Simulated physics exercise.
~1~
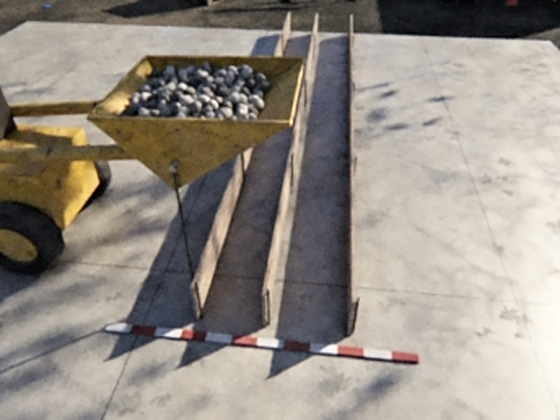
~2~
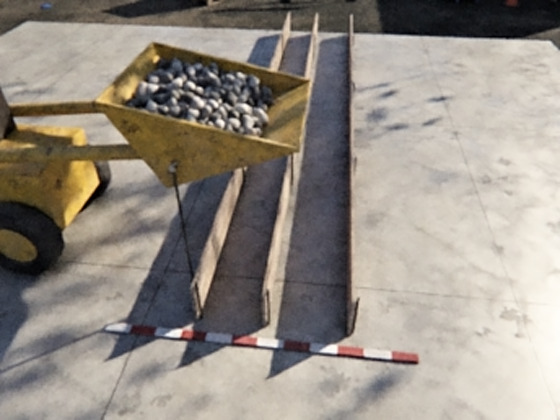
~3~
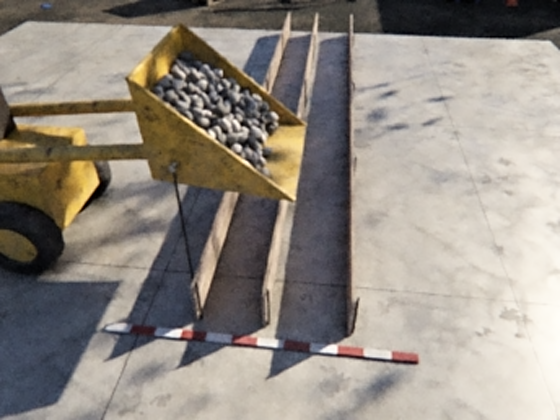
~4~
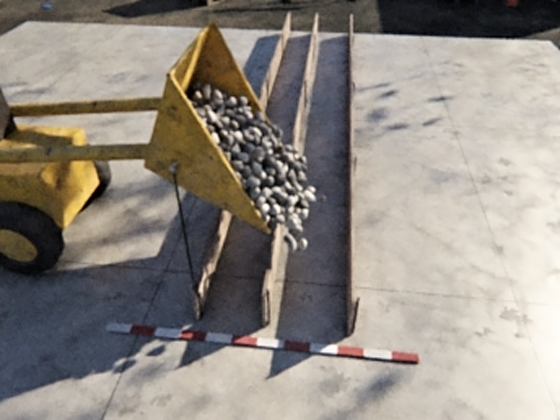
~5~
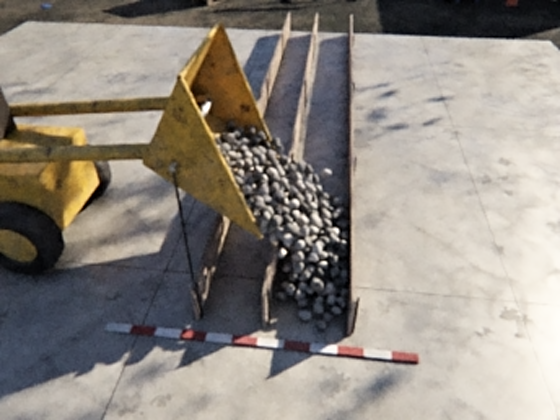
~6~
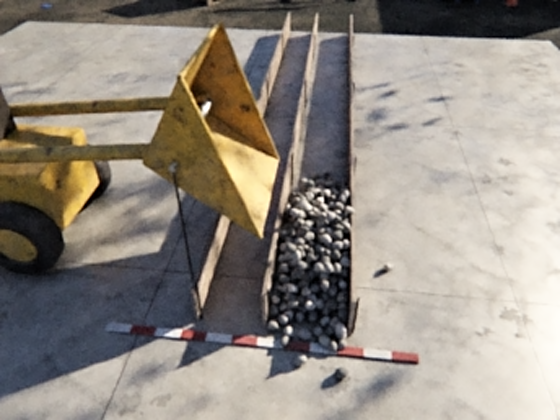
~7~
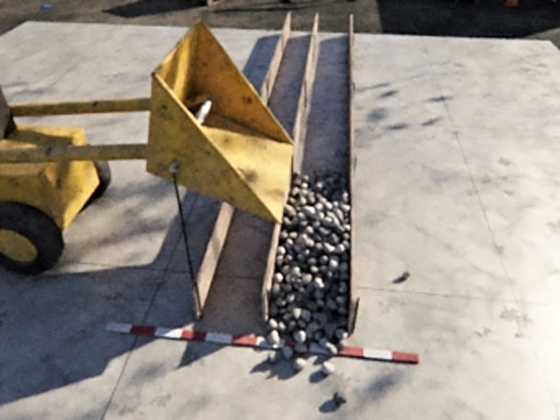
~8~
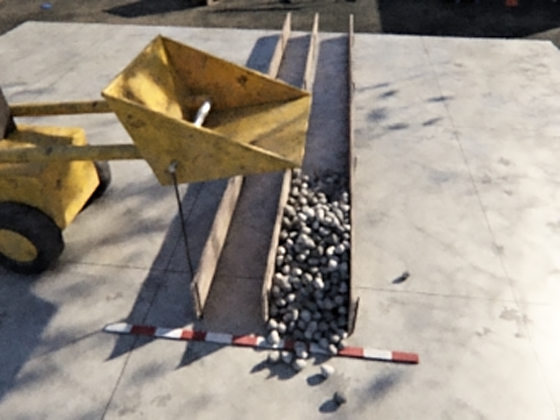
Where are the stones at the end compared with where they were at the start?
At the start the stones are heaped in the yellow bucket. At the end they lie lower and further right on the ground, mostly in the right-hand lane between the planks, with a few spilled out at its near end.
